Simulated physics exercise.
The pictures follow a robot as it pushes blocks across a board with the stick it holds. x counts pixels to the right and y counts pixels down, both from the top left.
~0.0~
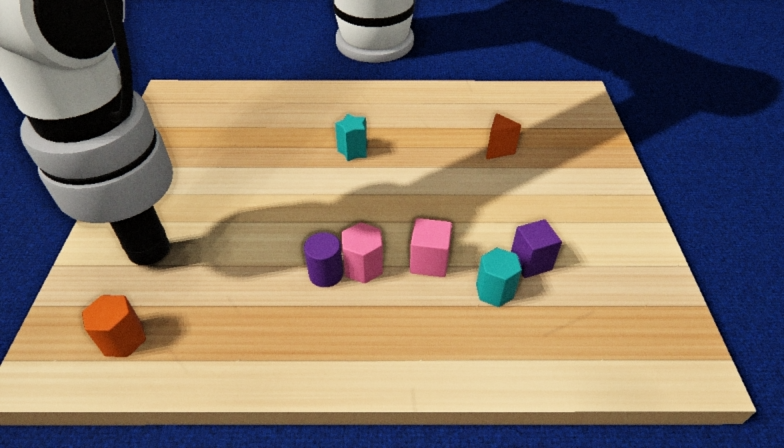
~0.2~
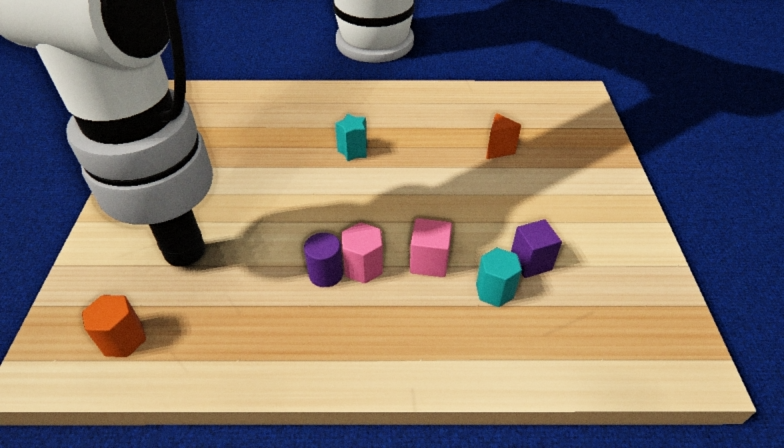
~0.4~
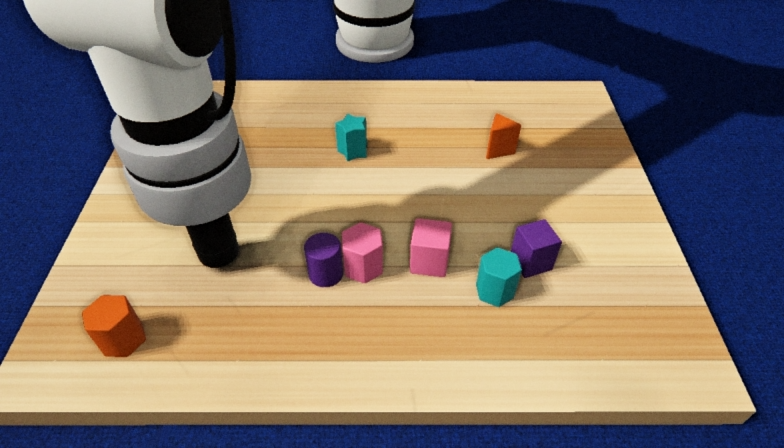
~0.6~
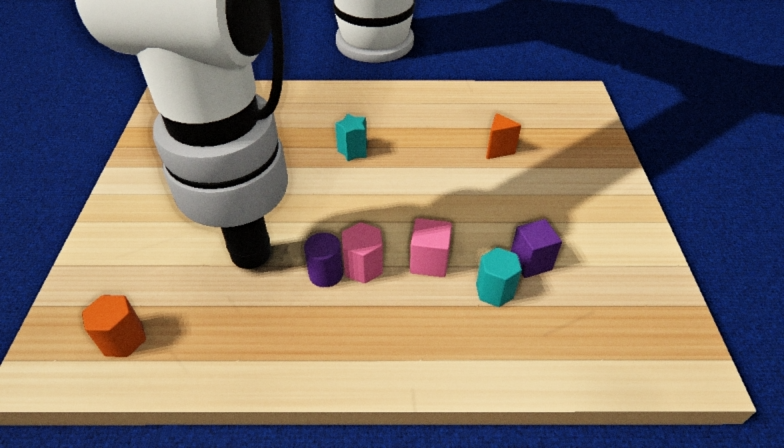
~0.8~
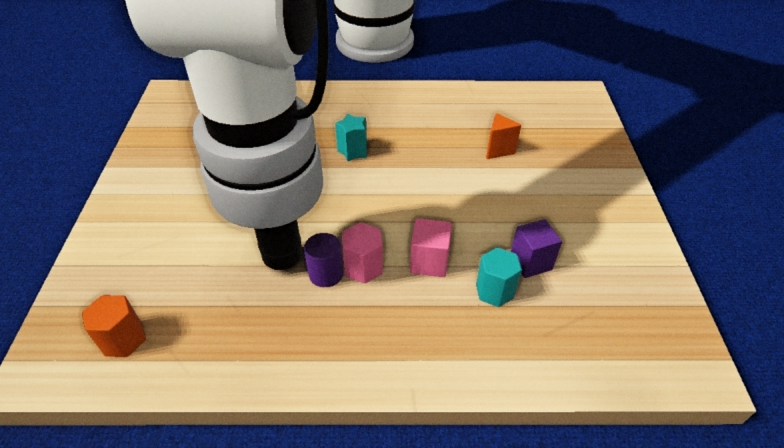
A robot arm slides its black stick rightward across the board toward a still purple cylinder.
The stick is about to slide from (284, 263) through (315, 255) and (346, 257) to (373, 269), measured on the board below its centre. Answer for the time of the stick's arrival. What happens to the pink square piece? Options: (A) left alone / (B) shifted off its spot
B - shifted off its spot.
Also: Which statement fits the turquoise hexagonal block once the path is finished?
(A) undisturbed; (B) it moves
Option A.
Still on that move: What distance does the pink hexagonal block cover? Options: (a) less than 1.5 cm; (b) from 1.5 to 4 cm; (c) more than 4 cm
Answer: C.
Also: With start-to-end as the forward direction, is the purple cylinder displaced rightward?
I believe so.
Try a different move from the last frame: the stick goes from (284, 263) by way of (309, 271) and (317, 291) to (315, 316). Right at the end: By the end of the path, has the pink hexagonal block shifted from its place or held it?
The pink hexagonal block will not stay where it is.
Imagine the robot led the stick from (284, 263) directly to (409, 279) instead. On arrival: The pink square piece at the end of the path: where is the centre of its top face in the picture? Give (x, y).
Its top face will be centred at roughly (478, 222).
On the path given first. Halfway along, stick at (331, 248); purple cylinder at (339, 254); pink hexagonal block at (373, 238), turned 20° anticlockwise.
At the end, stick at (373, 262); purple cylinder at (353, 268); pink hexagonal block at (412, 252), turned 25° anticlockwise; pink square piece at (443, 234), turned 40° anticlockwise; turquoise hexagonal block still.
